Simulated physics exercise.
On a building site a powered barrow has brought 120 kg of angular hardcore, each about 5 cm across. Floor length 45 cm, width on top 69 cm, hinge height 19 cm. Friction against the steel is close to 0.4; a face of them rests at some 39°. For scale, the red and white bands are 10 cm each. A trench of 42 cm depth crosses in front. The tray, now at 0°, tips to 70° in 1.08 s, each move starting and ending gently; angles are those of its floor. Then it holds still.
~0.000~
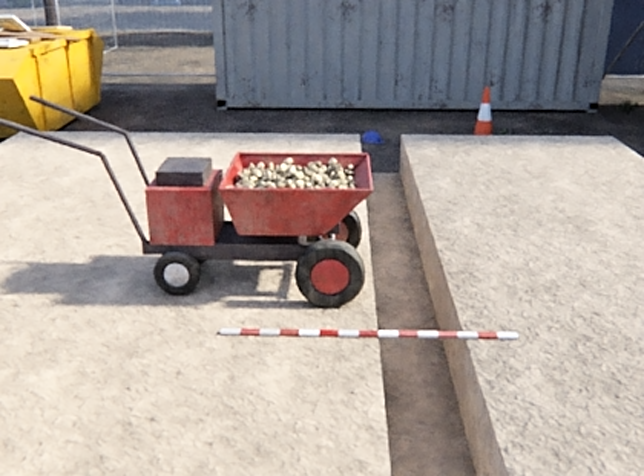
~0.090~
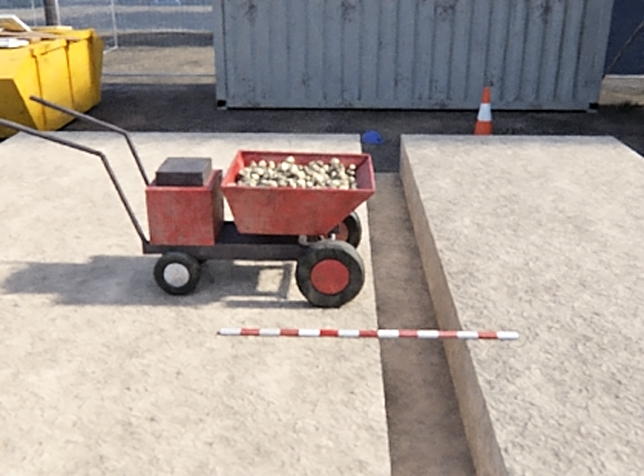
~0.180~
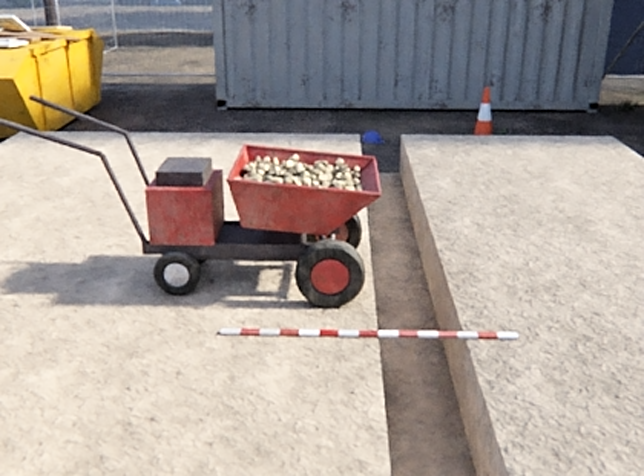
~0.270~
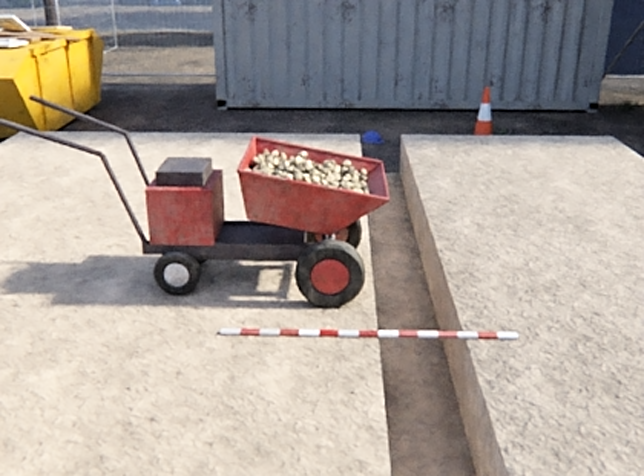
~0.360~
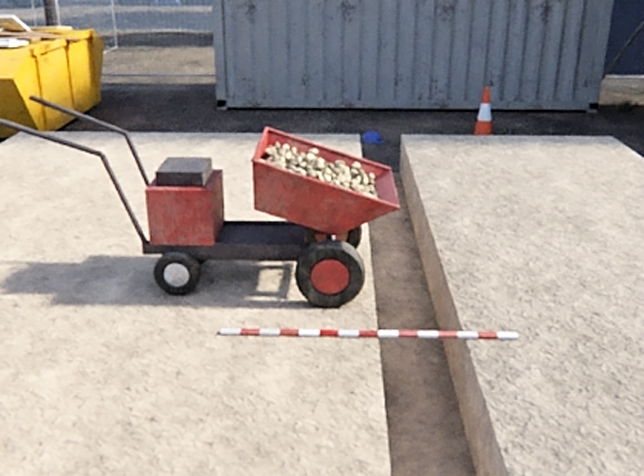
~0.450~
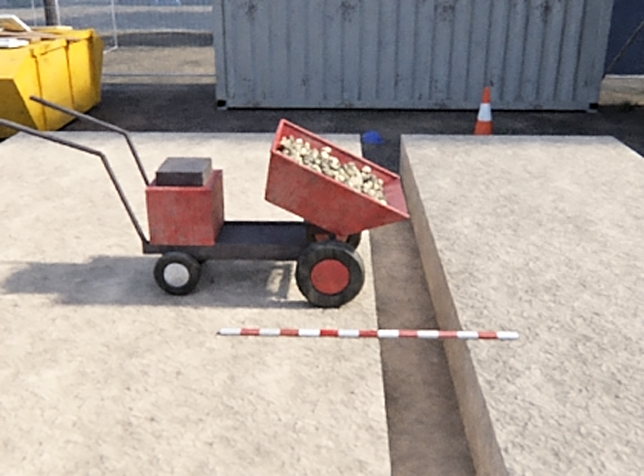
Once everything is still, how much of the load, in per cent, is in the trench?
About 69 per cent.
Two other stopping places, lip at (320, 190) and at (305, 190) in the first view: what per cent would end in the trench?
About 100 and 100 per cent.
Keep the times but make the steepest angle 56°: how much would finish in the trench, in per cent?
It would be near 20 per cent.
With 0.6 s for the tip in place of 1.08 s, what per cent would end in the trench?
In that case some 50 per cent.
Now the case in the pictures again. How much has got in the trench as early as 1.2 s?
About 15 per cent by then.
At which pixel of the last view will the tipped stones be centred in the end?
Their middle is at about (434, 329).
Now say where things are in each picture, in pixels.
In the first picture, the tray is at 0°, its lip at (372, 191); the top of the load is at (302, 170).
The second picture shows lip at (375, 192), floor tilted 1°, highest stones at (294, 170); the stones move at 0.2 m/s on average.
In the third picture, the tray is at 5°, its lip at (381, 195); the top of the load is at (290, 167); the stones move at 0.4 m/s on average.
The fourth picture shows lip at (389, 200), floor tilted 11°, highest stones at (267, 160); the stones move at 0.6 m/s on average.
The fifth picture shows lip at (399, 208), floor tilted 18°, highest stones at (277, 153); the stones move at 0.7 m/s on average.
The sixth picture shows lip at (409, 218), floor tilted 26°, highest stones at (288, 146); the stones move at 0.7 m/s on average.
After 0.8 s the floor is at 59°; 100 % in the tray; the foremost stones are at (425, 244).
After 1.2 s the floor is at 70°; 69 % in the tray, 17 % in the trench, 14 % past the trench; the foremost stones are at (487, 279).
After 1.5 s the floor is at 70°; 32 % in the tray, 35 % in the trench, 32 % past the trench; the foremost stones are at (556, 277).
After 3.5 s the floor is at 70°; 0 % in the tray, 69 % in the trench, 31 % past the trench; the foremost stones are at (578, 279).
